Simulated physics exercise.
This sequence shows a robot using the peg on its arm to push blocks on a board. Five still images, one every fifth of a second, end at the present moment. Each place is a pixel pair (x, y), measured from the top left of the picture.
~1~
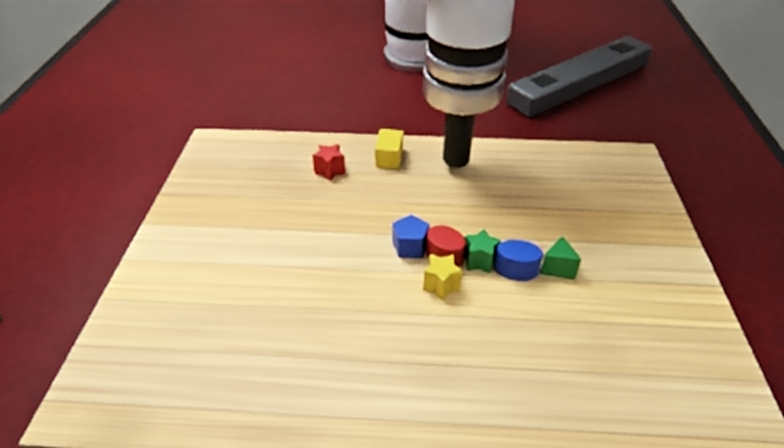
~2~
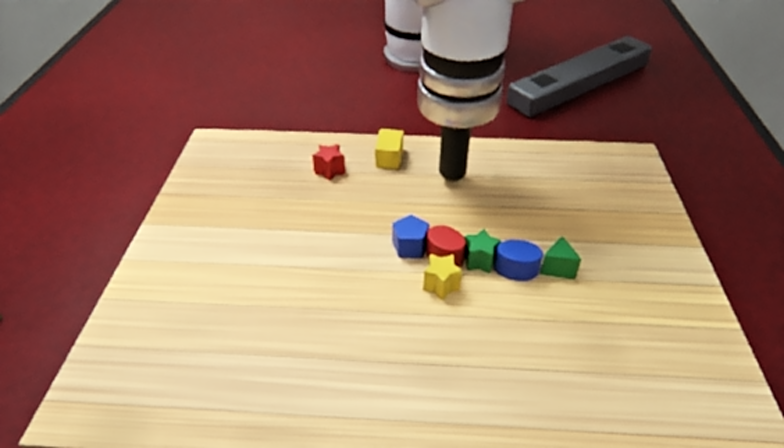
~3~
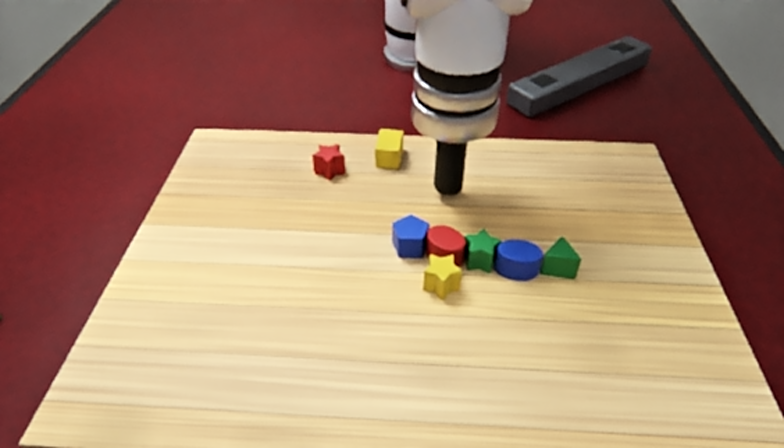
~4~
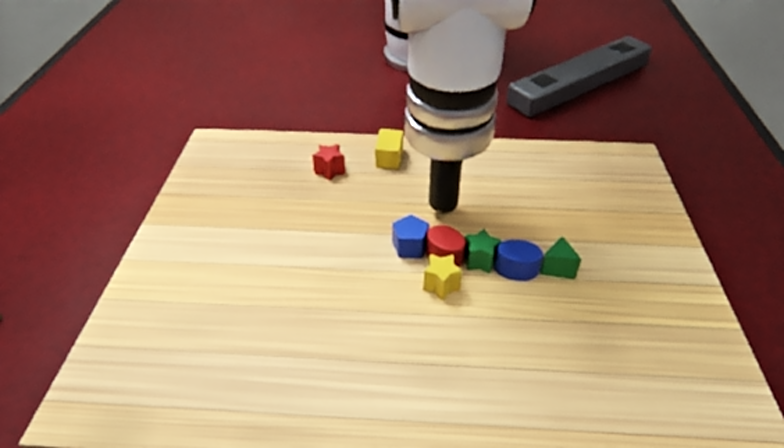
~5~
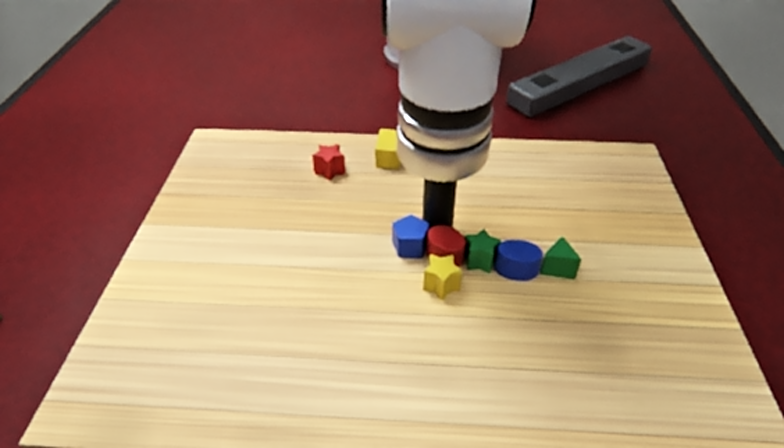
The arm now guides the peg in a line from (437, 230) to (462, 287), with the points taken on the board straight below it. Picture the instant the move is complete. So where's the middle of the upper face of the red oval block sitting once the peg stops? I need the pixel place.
By then it is at (473, 297).
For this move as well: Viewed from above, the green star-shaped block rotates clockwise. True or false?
Answer: False.
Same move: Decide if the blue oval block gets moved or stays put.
It gets displaced.
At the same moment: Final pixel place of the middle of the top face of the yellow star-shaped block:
The top centre is at (439, 299).
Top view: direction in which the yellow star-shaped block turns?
Rotates clockwise.
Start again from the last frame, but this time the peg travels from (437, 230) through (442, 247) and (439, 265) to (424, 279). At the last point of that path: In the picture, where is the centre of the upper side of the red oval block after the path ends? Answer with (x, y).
Final place: (459, 273).
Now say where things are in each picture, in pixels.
Peg's lower end (456, 160); blue pentagonal block (411, 227); yellow star-shaped block (443, 266); red oval block (446, 237); green star-shaped block (483, 241); blue oval block (520, 250), in the first frame.
Peg (452, 173); blocks still, in the second frame.
Peg (448, 187); blocks still, in the third frame.
Peg (443, 204); blocks still, in the fourth frame.
Peg (438, 223); blue pentagonal block (411, 227); yellow star-shaped block (443, 266); red oval block (446, 237); green star-shaped block (483, 241); blue oval block (520, 250), in the fifth frame.
On the path given first. Halfway along, peg (450, 250); blue pentagonal block (410, 230), turned 20° clockwise; yellow star-shaped block (443, 284), turned 35° clockwise; red oval block (459, 264); green star-shaped block (486, 245), turned 20° anticlockwise.
At the end, peg (463, 279); blue pentagonal block (410, 230), turned 20° clockwise; yellow star-shaped block (439, 299), turned 75° clockwise; red oval block (473, 297); green star-shaped block (497, 262), turned 70° anticlockwise; blue oval block (534, 253), turned 15° anticlockwise.
